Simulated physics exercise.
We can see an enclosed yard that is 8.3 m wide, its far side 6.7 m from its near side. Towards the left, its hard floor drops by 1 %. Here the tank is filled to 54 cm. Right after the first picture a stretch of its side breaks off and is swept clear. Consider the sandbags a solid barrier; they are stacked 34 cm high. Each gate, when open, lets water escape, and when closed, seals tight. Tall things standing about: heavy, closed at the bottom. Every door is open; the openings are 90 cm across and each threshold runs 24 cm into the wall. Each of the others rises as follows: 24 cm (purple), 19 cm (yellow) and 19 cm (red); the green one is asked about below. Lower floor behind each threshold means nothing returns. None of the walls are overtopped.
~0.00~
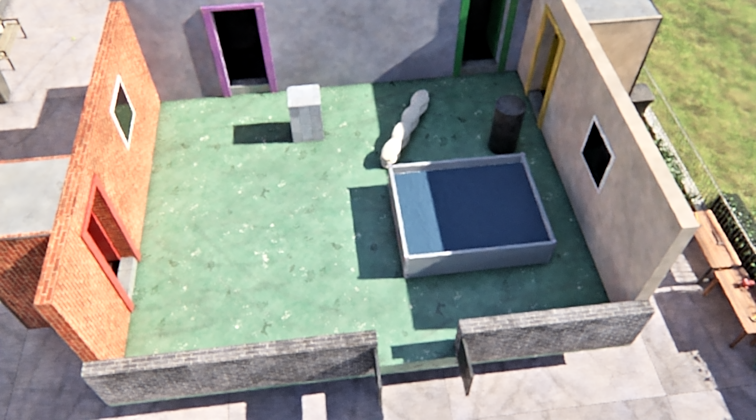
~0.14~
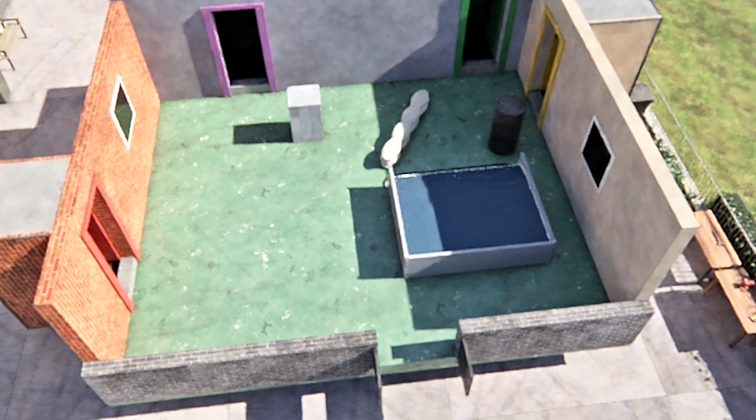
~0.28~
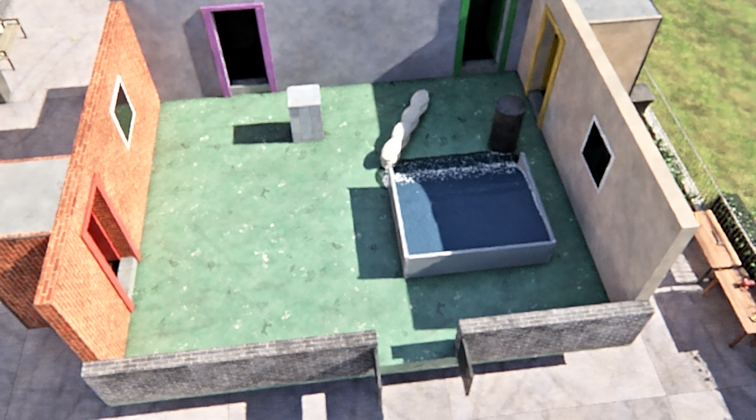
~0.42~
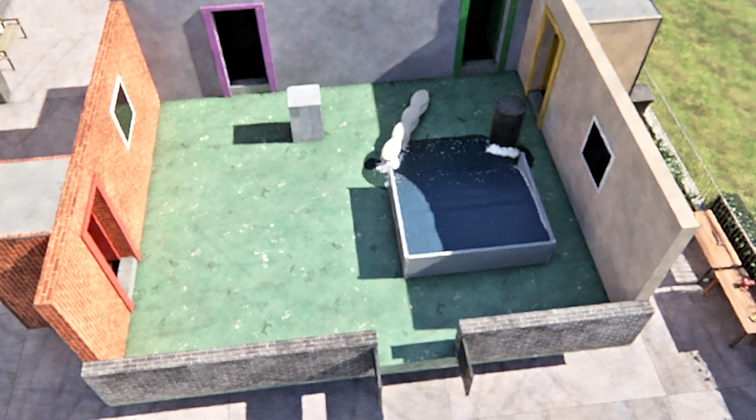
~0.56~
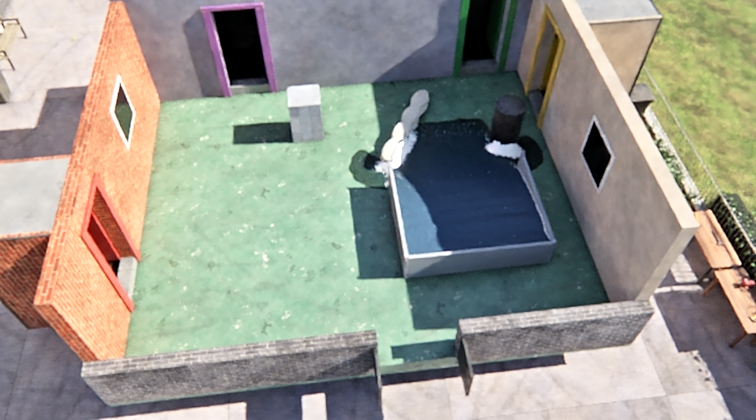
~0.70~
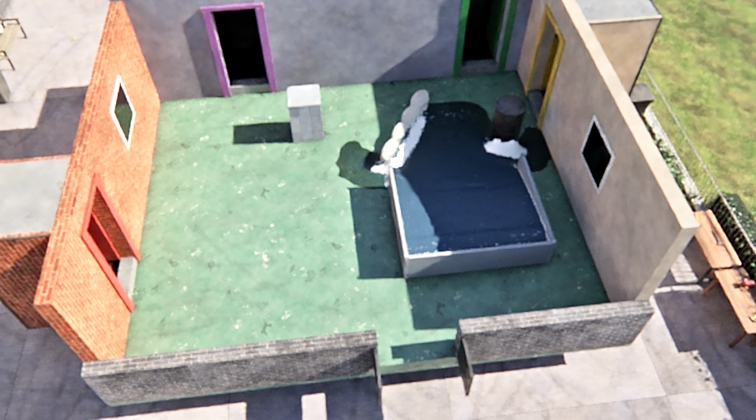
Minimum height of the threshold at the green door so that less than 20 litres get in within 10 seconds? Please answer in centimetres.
Roughly 31 cm.
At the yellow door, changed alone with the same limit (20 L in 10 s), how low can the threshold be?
The yellow door needs around 16 cm.
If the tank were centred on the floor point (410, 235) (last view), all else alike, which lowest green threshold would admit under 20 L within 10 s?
Then about 23 centimetres at the least.
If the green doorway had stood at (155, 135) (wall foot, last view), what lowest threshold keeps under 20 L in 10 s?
Close to 9.0 cm at the least.
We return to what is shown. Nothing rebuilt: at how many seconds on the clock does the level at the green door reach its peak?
Crest at t of about 3.0 s.
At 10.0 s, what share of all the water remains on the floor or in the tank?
Share still there: Approx. 96 percent.
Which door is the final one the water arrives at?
Red.
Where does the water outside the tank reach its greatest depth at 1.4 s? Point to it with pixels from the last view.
Around (450, 77).
After 1.4 s water covers 20 % of the floor, deepest (43 cm) near (450, 77); 14 cm at the green door, 0 litres in over its 21 cm threshold.
After 3.0 s water covers 40 % of the floor, deepest (42 cm) near (502, 72); 35 cm at the green door, 58 litres in over its 21 cm threshold.
After 10.0 s water covers 90 % of the floor, deepest (13 cm) near (134, 370); 5 cm at the green door, 107 litres in over its 21 cm threshold.
At the green door as built, the water arrived by 1.3 s and peaked near 35 cm at 3.0 s.
With a threshold of 27 cm, 42 litres would have come in within the 10 s; with 36 cm, 4 litres. So under 20 litres takes about 31 cm.
